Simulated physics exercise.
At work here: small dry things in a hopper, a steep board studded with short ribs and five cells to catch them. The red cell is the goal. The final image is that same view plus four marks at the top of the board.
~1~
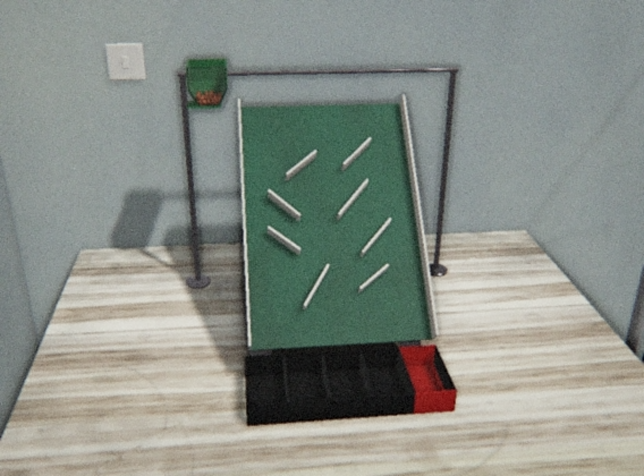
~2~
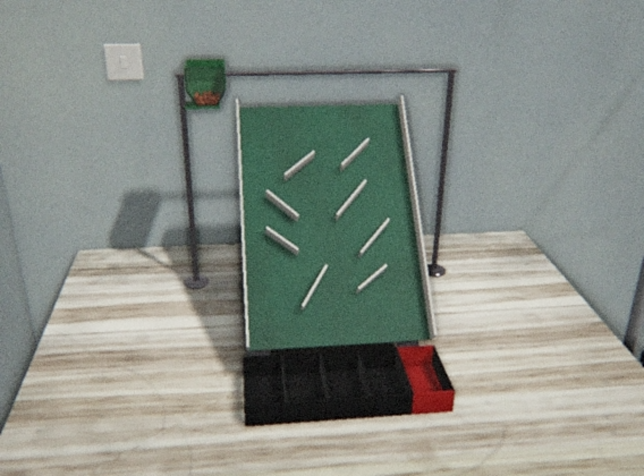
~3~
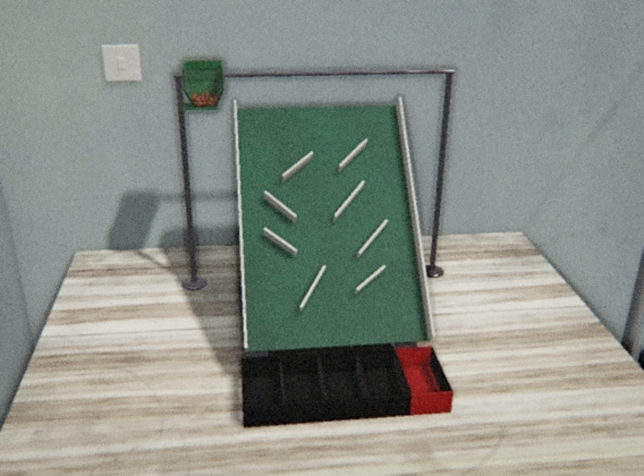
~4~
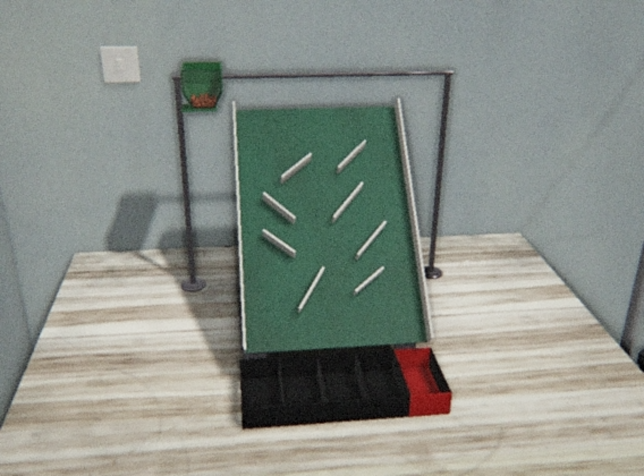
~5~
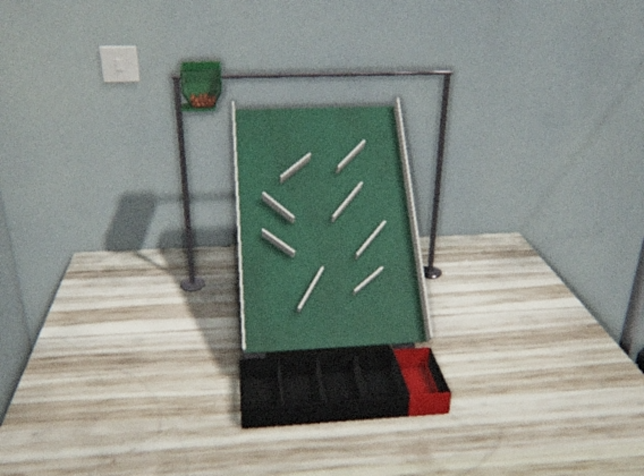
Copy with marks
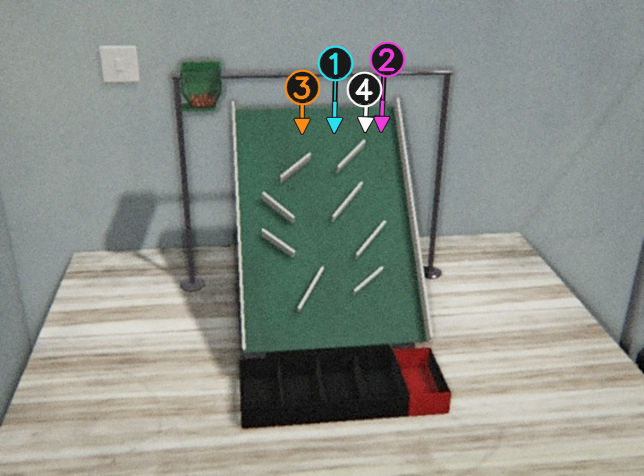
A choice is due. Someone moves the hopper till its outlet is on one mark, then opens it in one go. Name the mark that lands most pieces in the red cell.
2.
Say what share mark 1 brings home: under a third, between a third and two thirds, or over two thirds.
Mark 1 gives under a third.
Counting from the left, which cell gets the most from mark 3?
It is the first one.
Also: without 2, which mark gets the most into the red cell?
Here it is mark 4.
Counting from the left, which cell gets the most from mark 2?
It is the fifth one.
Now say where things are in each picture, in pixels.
Hopper near (209, 99), clay pellets, door shut, in the first picture.
Ribs (285, 174) to (314, 151), (342, 164) to (369, 138), (267, 190) to (298, 215), in the second picture.
Ribs (335, 215) to (364, 181), (264, 228) to (297, 251), (359, 253) to (387, 220), in the third picture.
Ribs (300, 308) to (324, 267), (356, 291) to (383, 267), in the fourth picture.
Red cell near (430, 403), number 5 of 5 from the left, in the fifth picture.
On the marked copy, mark 1 meets the board at (334, 127); mark 2 meets the board at (381, 126); mark 3 meets the board at (302, 128); mark 4 meets the board at (365, 126).
If 1 is chosen, none at all in the red cell, all but a few in other cells, a small share outside the box.
If 2 is chosen, close to two thirds in the red cell, close to a quarter in other cells, a small share outside the box.
If 3 is chosen, none at all in the red cell, all but a few in other cells.
If 4 is chosen, close to a third in the red cell, close to half in other cells, a small share outside the box.
